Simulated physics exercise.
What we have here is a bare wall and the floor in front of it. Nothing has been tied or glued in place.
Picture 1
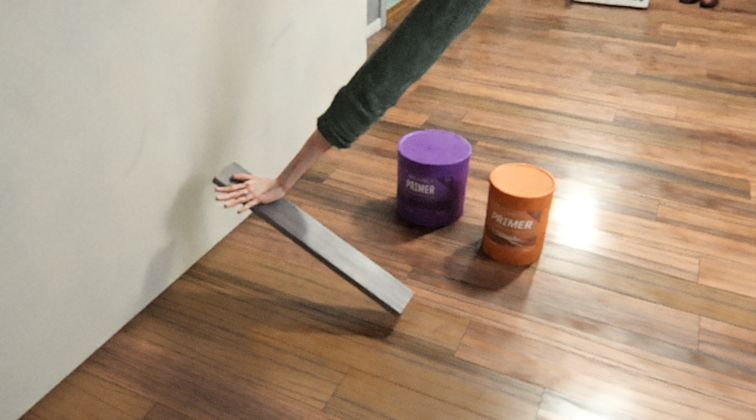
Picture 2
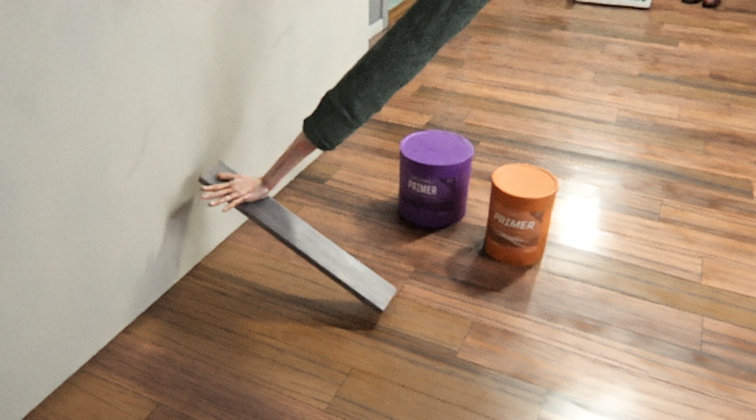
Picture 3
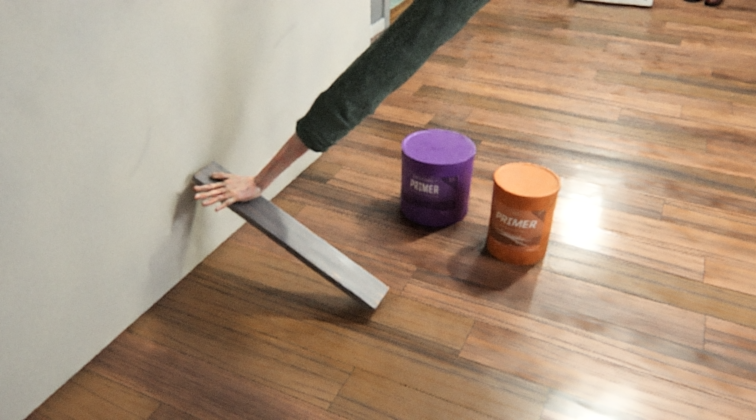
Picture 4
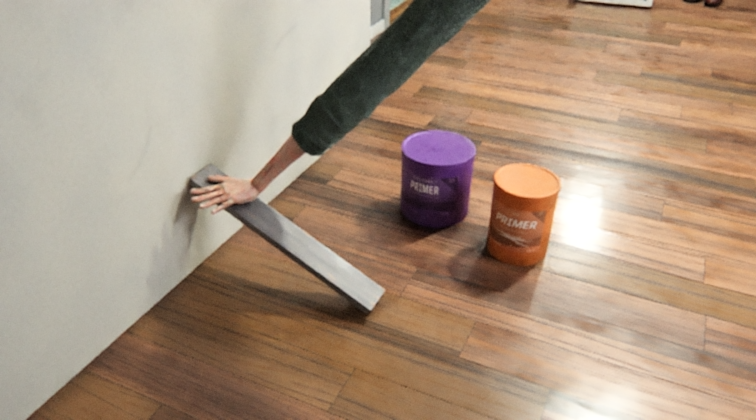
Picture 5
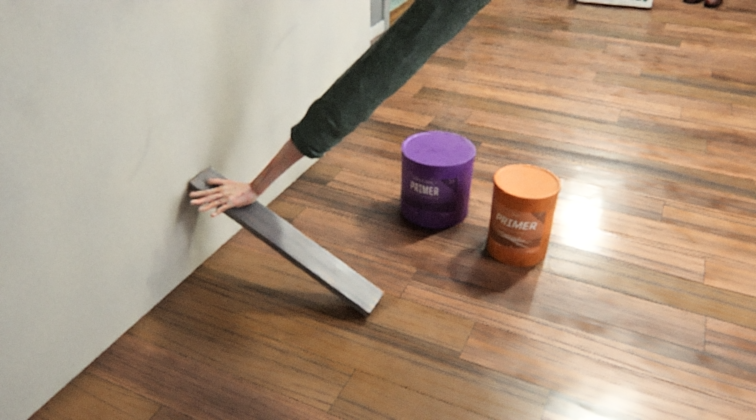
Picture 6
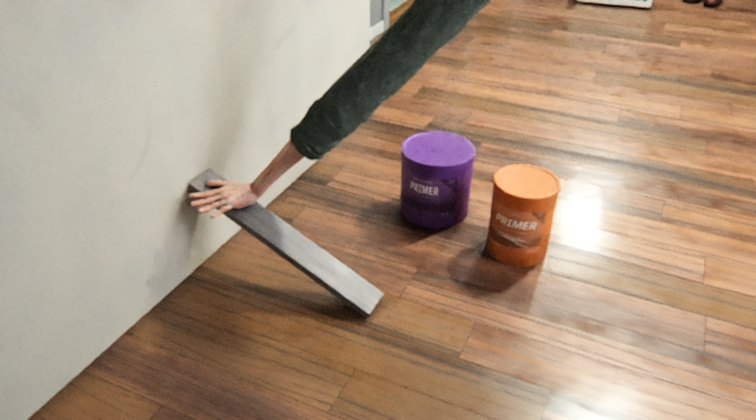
An arm in a dark green sleeve reaches in from the top, seen from above, over a glossy wooden floor beside a bare pale wall. Its hand rests on the upper end of a slanted grey plank, with a purple pail and an orange one standing to the right. Hand and plank shift a short way left to the wall, then stay nearly still, the pails barely changing place.
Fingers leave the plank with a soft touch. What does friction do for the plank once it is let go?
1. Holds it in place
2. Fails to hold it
Fails to hold it.
Then, 0.30 s after the last picture, grey plank sunk by 16° near (296, 266).
Then, 0.40 s after the last picture, grey plank sunk by 27° near (300, 279).
Then, 0.70 s after the last picture, grey plank sunk by 26° near (300, 282).
At rest, moved from the start, grey plank; the other 2 in place. Seen from the same camera at the end, grey plank near (300, 282). The plank gives way.
